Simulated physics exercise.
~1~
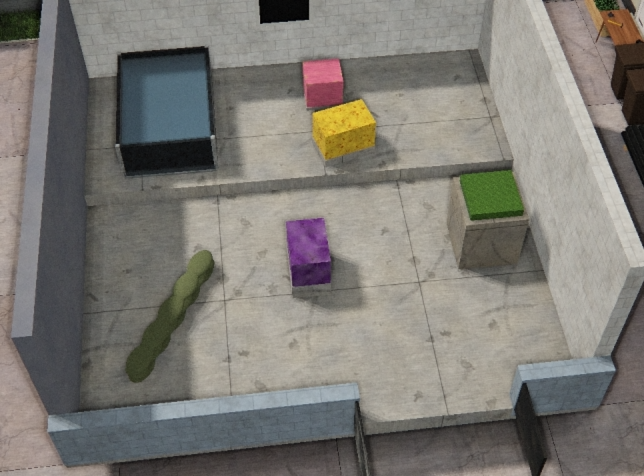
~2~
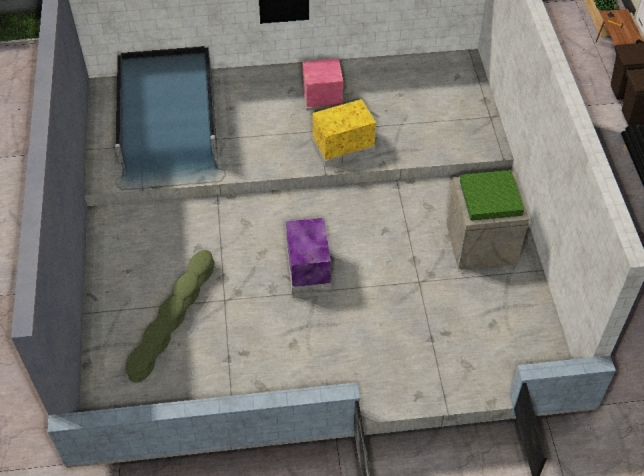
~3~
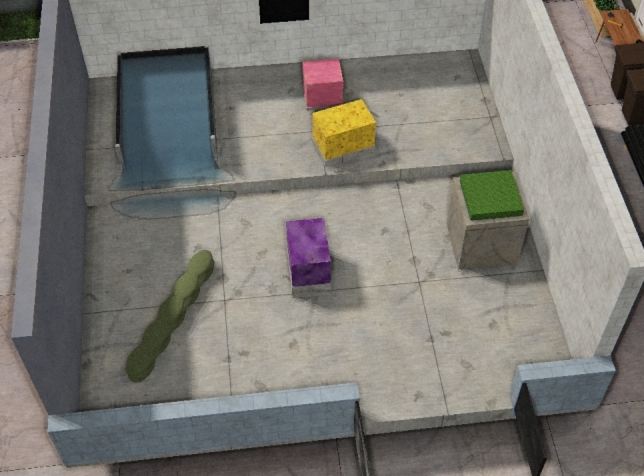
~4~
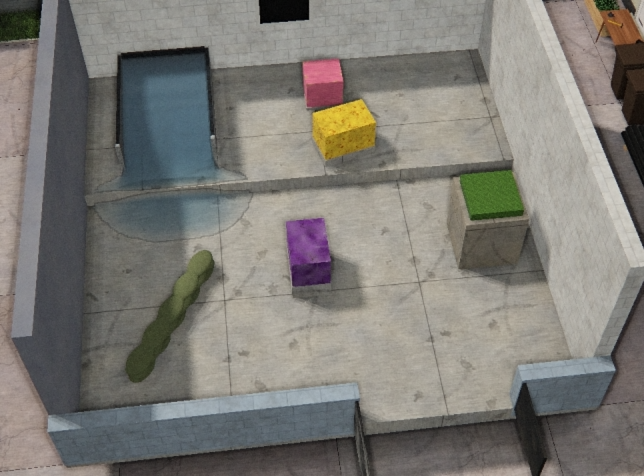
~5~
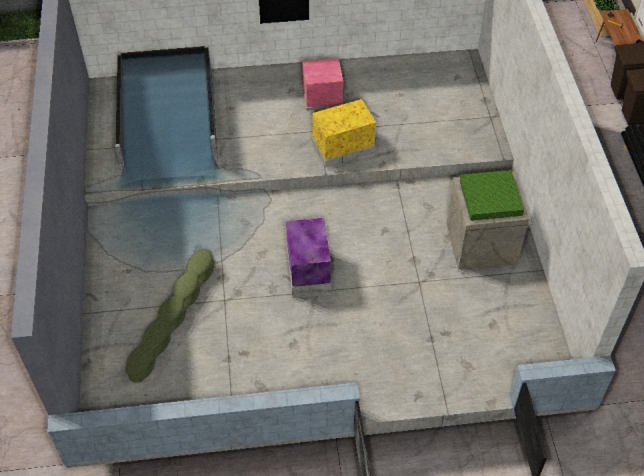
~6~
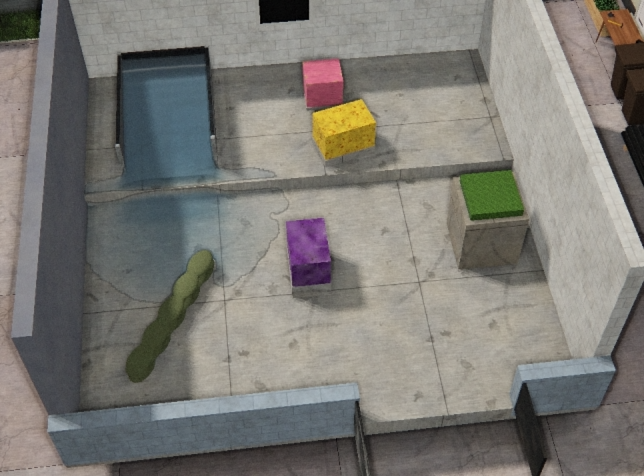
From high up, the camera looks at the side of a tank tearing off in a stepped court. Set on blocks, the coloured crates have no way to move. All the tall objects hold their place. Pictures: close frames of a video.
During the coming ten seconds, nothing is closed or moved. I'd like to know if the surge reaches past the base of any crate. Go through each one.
Here is how it goes: The pink crate is not reached; the purple crate is not reached; the yellow crate is not reached.
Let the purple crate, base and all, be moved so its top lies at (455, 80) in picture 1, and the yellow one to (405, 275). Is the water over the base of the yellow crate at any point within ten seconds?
The yellow one is reached.
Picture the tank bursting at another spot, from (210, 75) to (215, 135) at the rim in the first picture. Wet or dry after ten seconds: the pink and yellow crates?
My reading: Pink gets drenched, yellow gets drenched.
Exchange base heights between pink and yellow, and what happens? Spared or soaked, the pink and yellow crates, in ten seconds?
Pink: Stays clear; yellow: Stays clear.
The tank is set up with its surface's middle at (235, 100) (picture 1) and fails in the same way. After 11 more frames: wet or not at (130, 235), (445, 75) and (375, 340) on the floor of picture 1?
As listed: Clear, no water, not flooded.
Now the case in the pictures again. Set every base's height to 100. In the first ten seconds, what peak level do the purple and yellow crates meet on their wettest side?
80 and 0 %, roughly.
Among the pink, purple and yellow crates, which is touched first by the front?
It's the purple one.
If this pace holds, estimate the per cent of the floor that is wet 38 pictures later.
It comes to roughly 60 in a hundred.
A moment on, water covers 20 % of the floor; the pink crate not reached, the purple crate water round its plinth, the yellow crate not reached.
Next, water covers 30 % of the floor; the pink crate not reached, the purple crate water round its plinth, the yellow crate not reached.
Then, water covers 35 % of the floor; the pink crate not reached, the purple crate water round its plinth, the yellow crate not reached.
Later, water covers 60 % of the floor; the pink crate not reached, the purple crate water round its plinth, the yellow crate not reached.
In the end, water covers 65 % of the floor; the pink crate stayed above the water, the purple crate stayed above the water, the yellow crate stayed above the water.
